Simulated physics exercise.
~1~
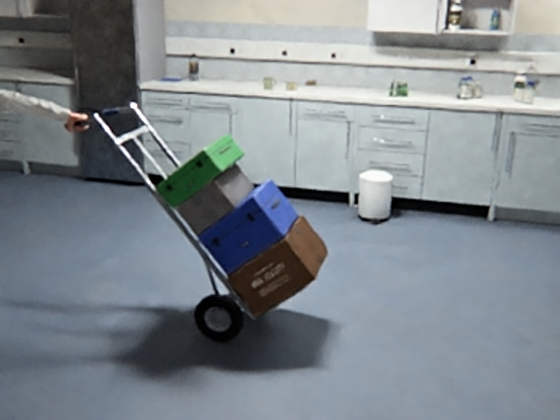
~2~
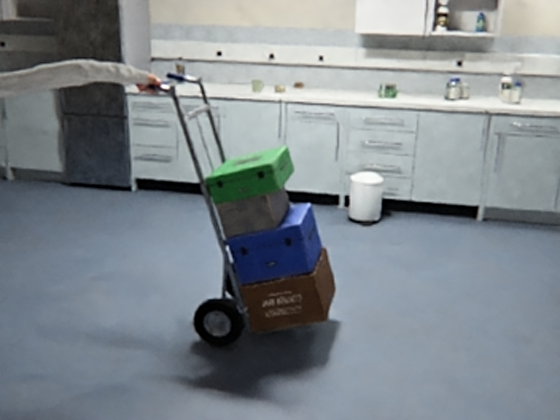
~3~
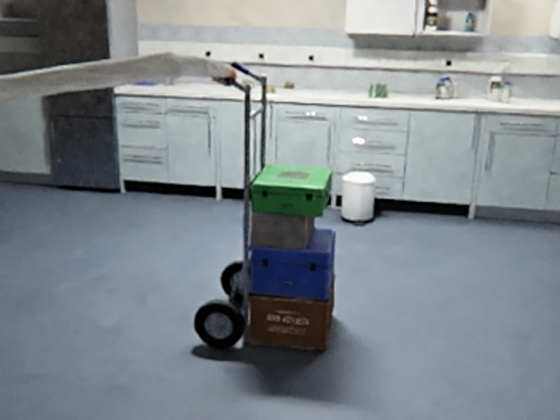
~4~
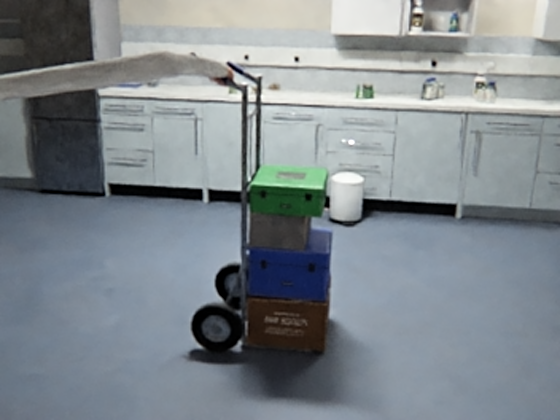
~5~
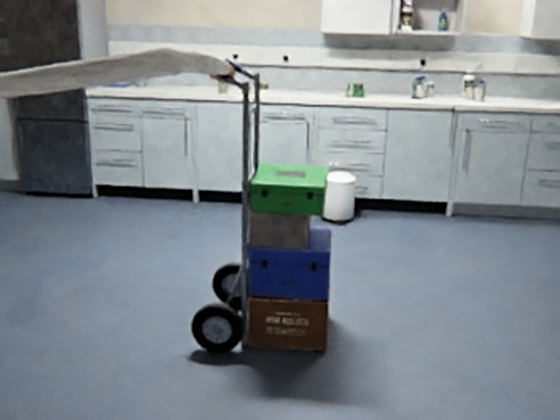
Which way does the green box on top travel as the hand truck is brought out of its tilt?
The green box moves to the right as the truck swings up to its upright position.
A hand truck starts tilted well back to the left, held at its handle by a hand reaching in from the left in a pale sleeve. It carries a brown box at the bottom, then a blue one, a smaller grey one and a green one on top, in a room lined with pale cabinets. The arm lets the truck swing forward, and the leaning stack straightens with it. The truck comes upright with its load low to the floor. It then stays still under the hand, all four boxes still stacked, while the view drifts slightly sideways.
